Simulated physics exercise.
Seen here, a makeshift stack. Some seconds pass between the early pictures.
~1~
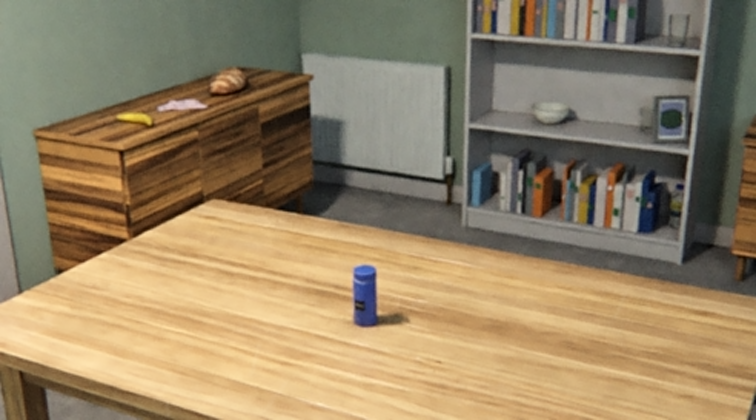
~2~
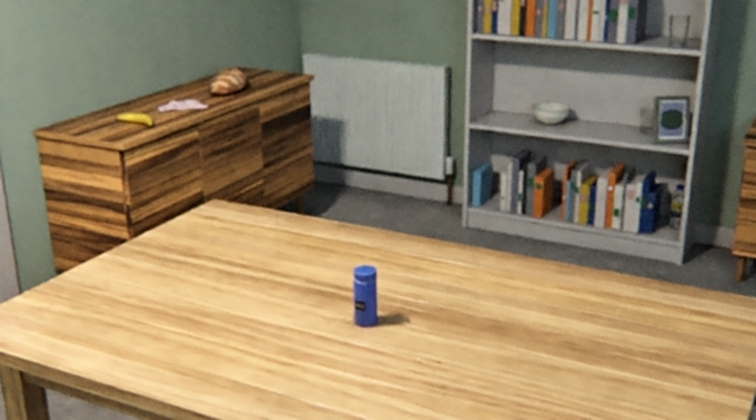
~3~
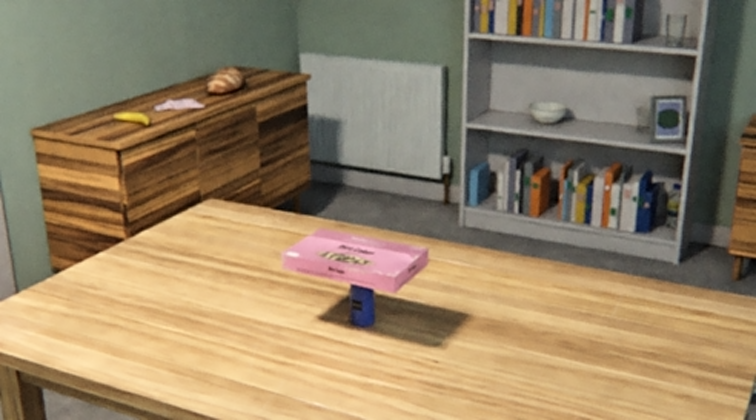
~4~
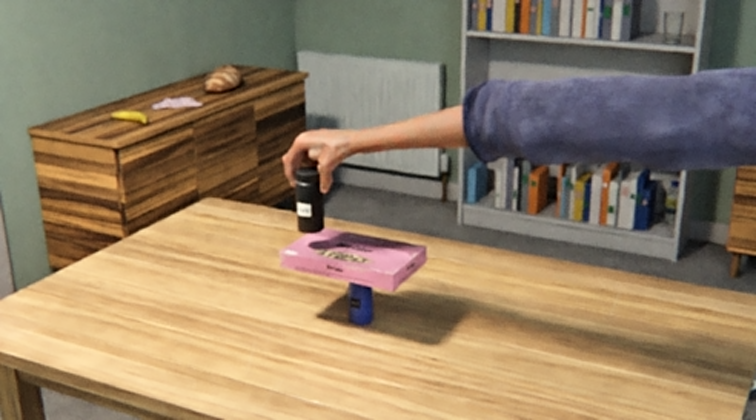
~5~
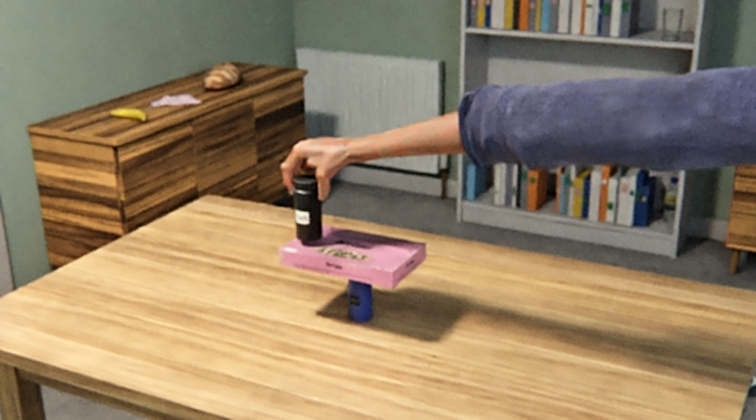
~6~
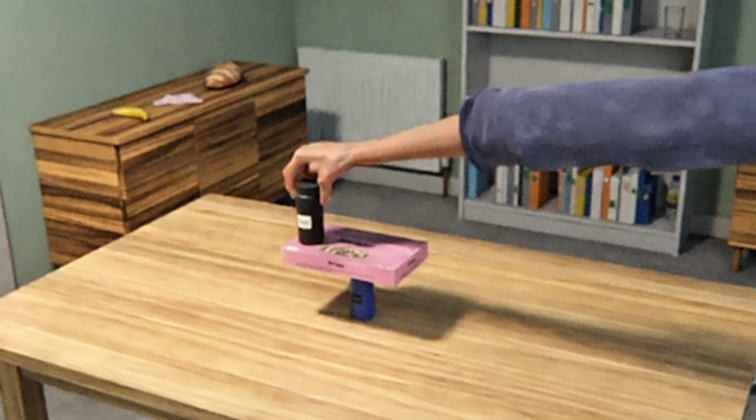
In a green-walled room with a radiator, a white bookcase and a striped wooden sideboard, a pale wooden table is seen from slightly above, the view shifting very slightly. A blue shaker stands alone near the table's middle, then a flat pink box appears balanced on it. An arm in a blue sleeve reaches from the right, lowering a black shaker onto the box's left side and keeping hold.
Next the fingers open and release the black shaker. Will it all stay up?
Here the stack gives way.
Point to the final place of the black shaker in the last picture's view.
Near (269, 293).
Then, 0.40 s after the last picture, black shaker now fallen; pink packet tipped 49° from how it was.
Then, 0.50 s after the last picture, pink packet tipped 71° from how it was.
Then, 1.10 s after the last picture, pink packet now fallen; blue shaker tipped 47° from how it was.
Then, 1.30 s after the last picture, blue shaker now fallen.
By the end, fallen, blue shaker, black shaker and pink packet. Seen from the same camera at the end, black shaker near (269, 293). The stack loses its balance.
